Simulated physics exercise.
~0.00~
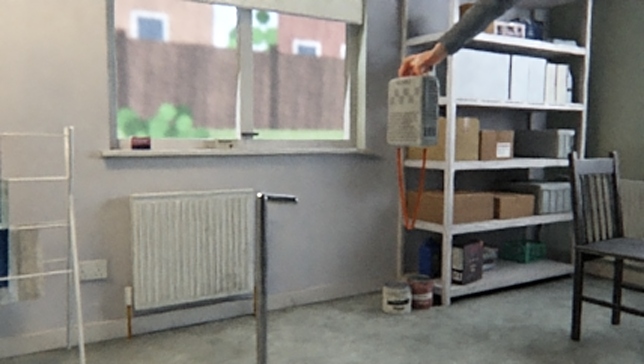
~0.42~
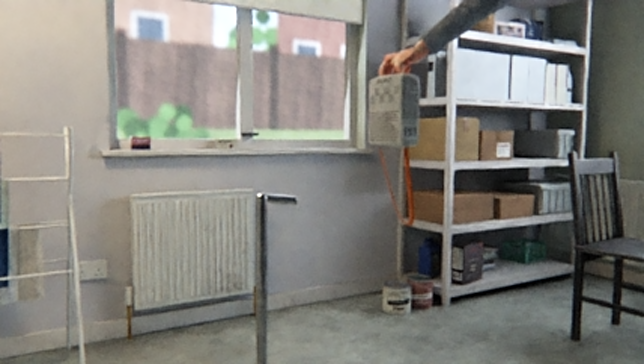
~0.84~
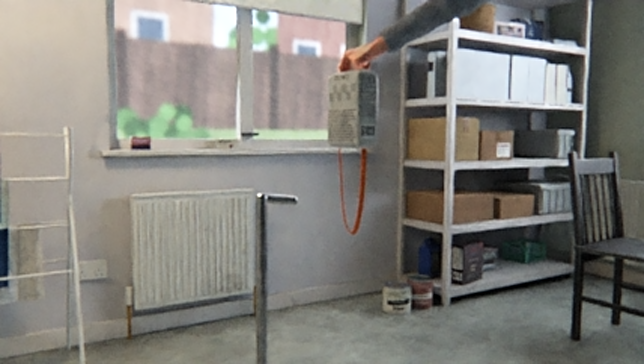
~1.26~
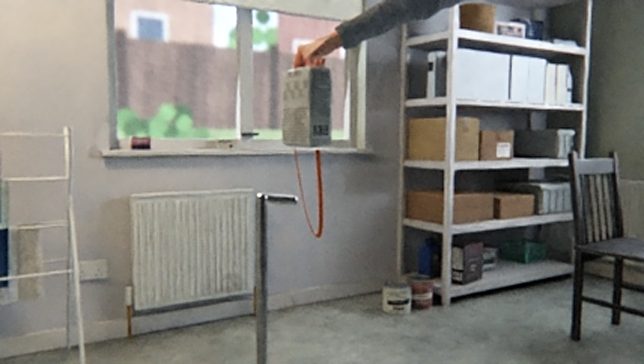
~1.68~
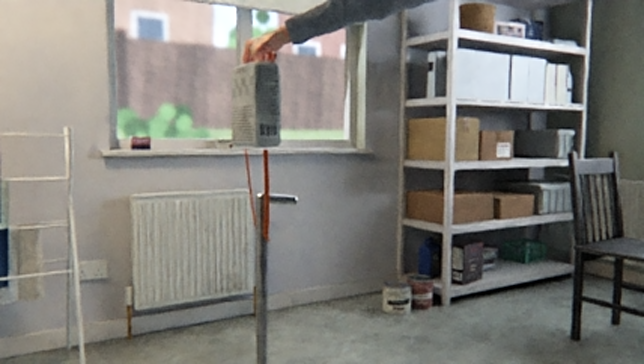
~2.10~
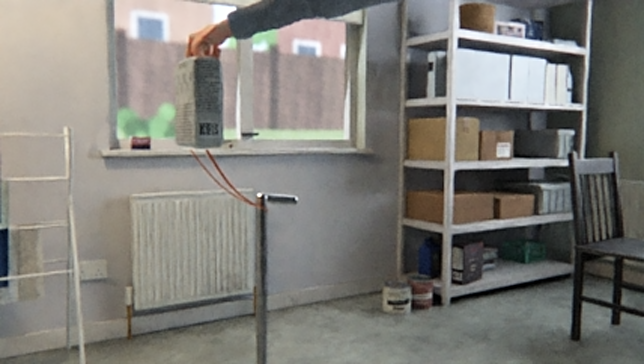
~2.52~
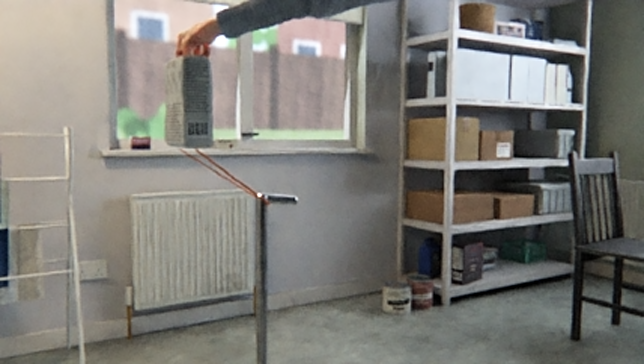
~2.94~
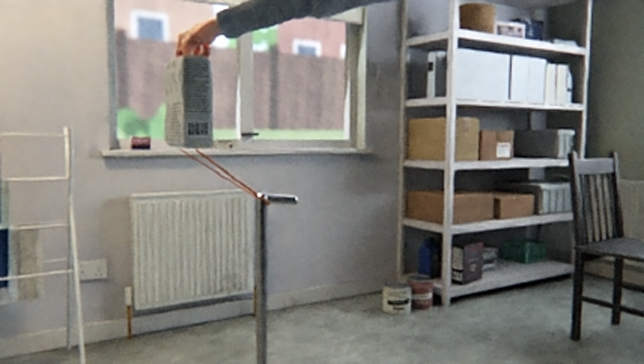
The clip opens in a room with a window, a radiator, loaded white shelves and a dark chair, as a hand holds a boxy white bag upright in front of the shelves. A loop of orange-red ribbon dangles beneath it. The arm carries the bag steadily left, past the shelves and in front of the window, towards a metal post with a hook at its top. The bag passes over the post, and the trailing loop catches on it. As the hand continues left, the ribbon stretches into a tight slant, and the hand stops with the bag still upright, snagged.
